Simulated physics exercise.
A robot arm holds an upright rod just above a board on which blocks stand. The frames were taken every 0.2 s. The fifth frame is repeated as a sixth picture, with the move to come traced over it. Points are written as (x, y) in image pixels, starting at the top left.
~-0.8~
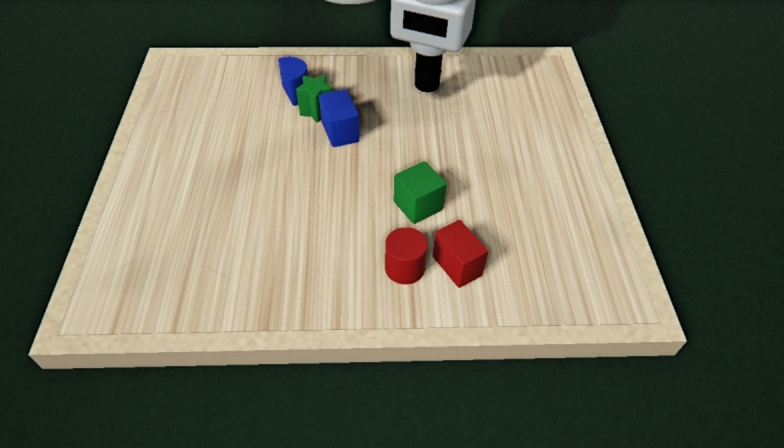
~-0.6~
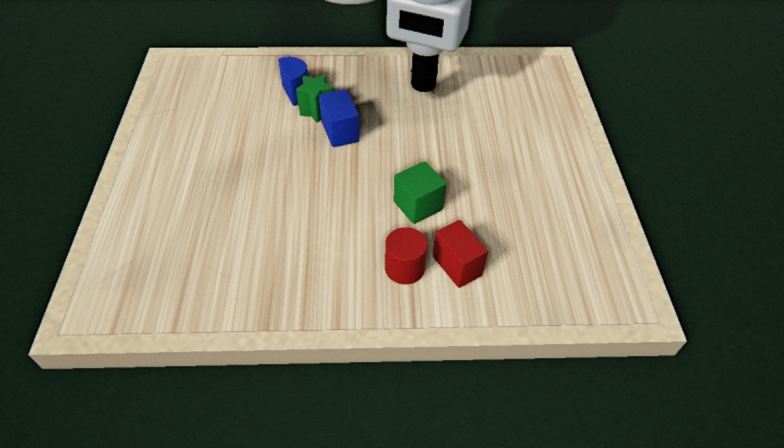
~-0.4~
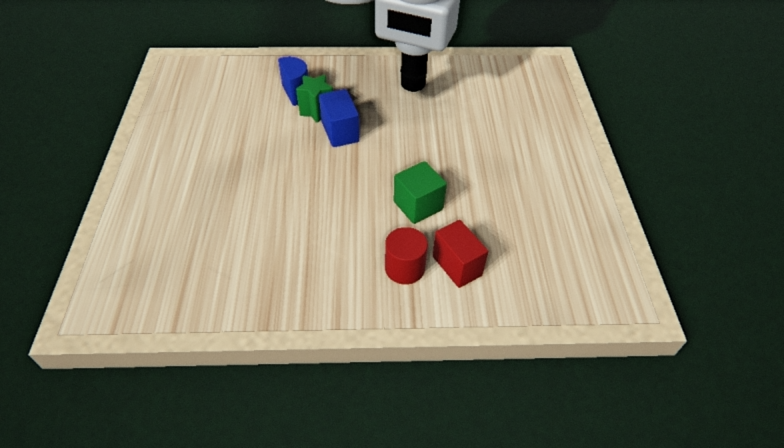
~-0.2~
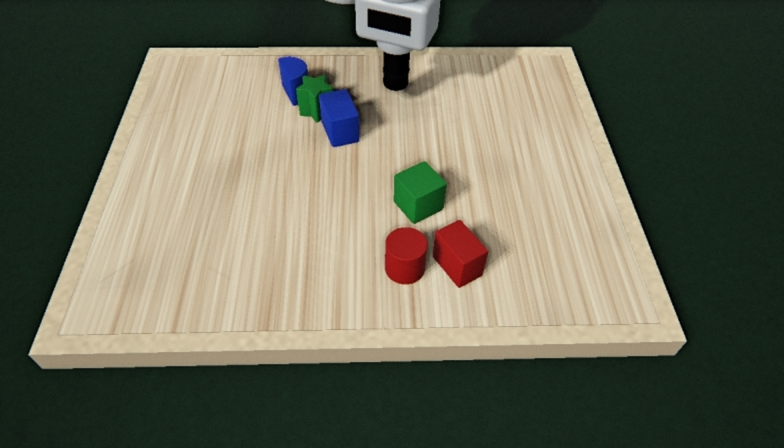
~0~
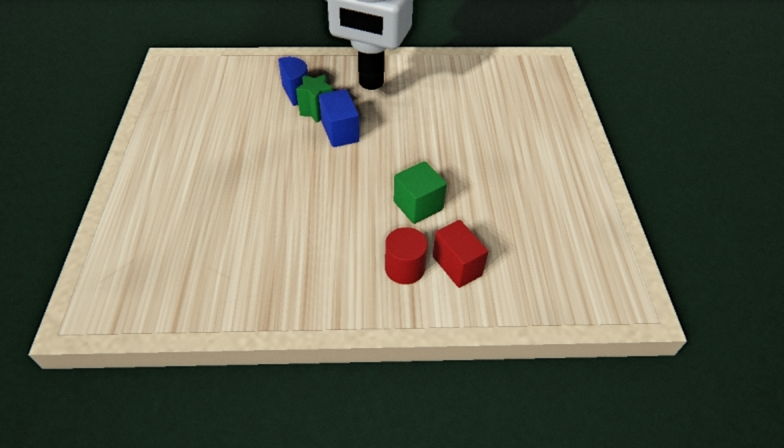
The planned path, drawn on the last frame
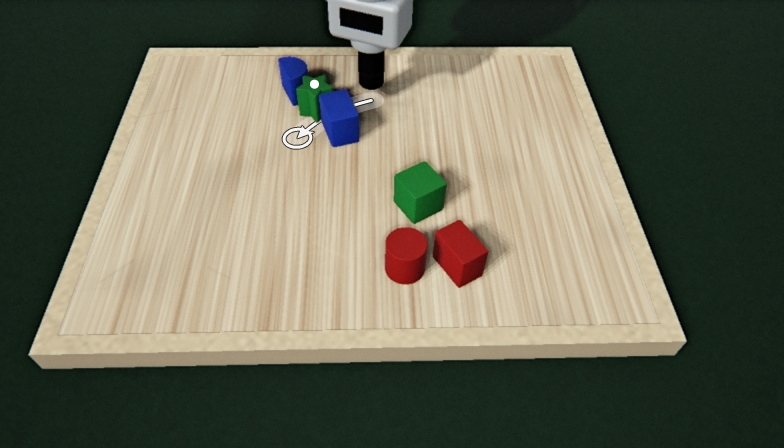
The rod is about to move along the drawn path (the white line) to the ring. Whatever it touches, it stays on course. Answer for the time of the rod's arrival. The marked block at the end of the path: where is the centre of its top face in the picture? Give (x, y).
It should be at about (283, 94).
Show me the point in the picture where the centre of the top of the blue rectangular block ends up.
At pixel (321, 125).
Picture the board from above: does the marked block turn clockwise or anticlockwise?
Answer: Clockwise.
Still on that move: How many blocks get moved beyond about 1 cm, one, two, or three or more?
The number of blocks that move over 1 cm is two.
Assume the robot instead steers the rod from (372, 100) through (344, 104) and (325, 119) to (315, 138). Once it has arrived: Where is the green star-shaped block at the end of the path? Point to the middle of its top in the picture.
The middle of its upper face should be somewhere near (293, 95).
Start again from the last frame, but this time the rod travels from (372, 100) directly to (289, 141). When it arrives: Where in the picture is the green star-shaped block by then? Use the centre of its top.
Expect it around (293, 91).
Drawn move, from (372, 100) through (344, 109) and (319, 121) to (297, 138); the dot is on the green star-shaped block.
The first path, step by step. One third of the way, rod (343, 92); blue rectangular block (337, 106).
Two thirds of the way, rod (317, 104); green star-shaped block (291, 90), turned 40° clockwise; blue rectangular block (328, 118), turned 50° anticlockwise.
At the end, rod (295, 121); blue D-shaped block still; green star-shaped block (283, 94), turned 75° clockwise; blue rectangular block (321, 125), turned 95° anticlockwise.
